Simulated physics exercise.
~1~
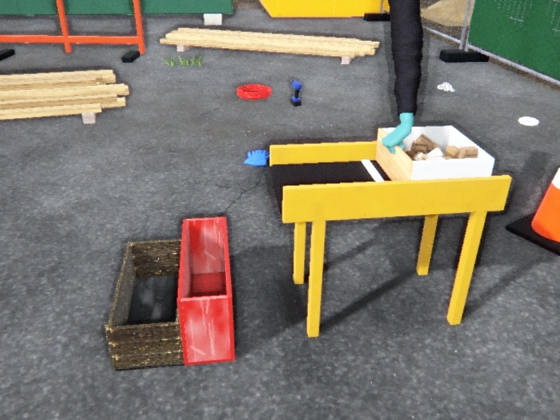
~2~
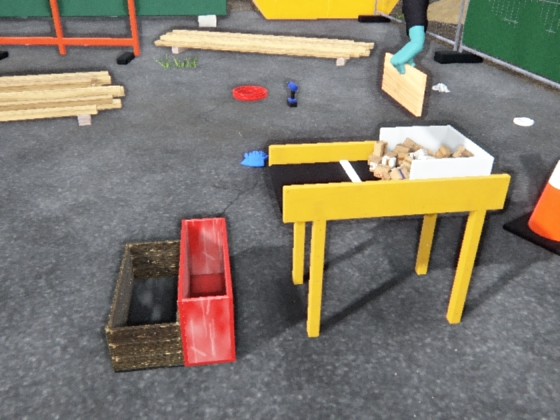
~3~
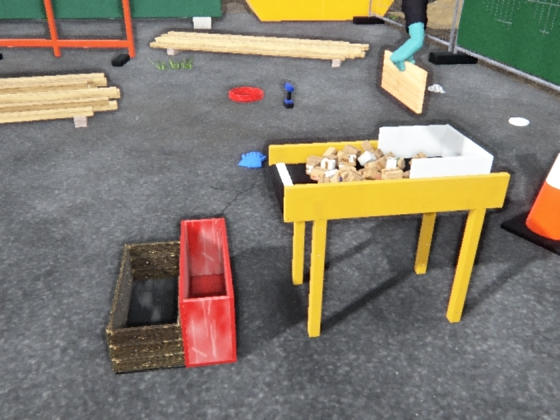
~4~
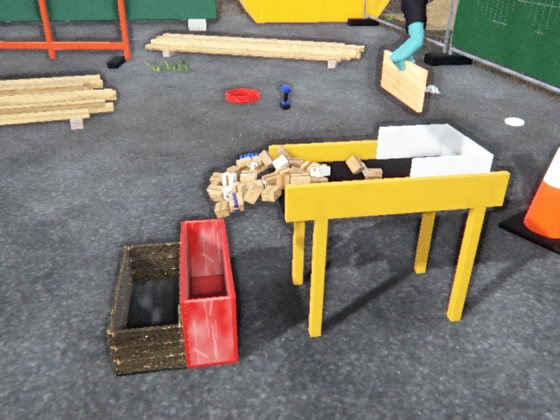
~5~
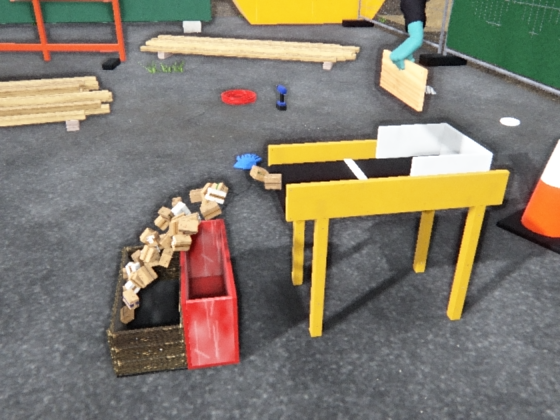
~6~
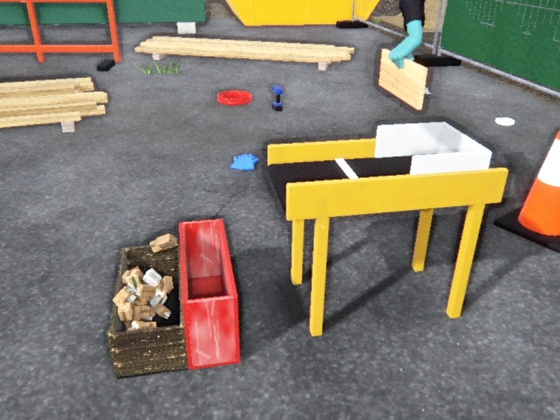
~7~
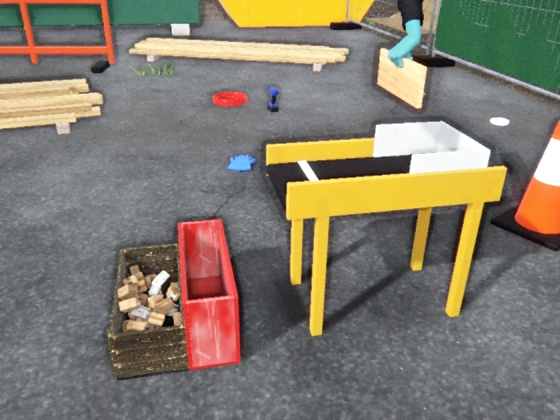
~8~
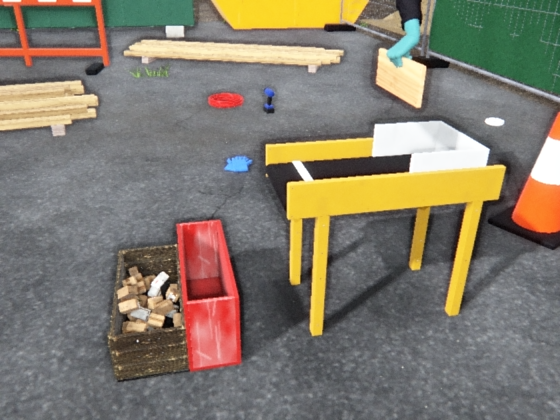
Gloved arm lifting a wooden gate from a white pen, small tan blocks riding a belt left and dropping into the black bin.
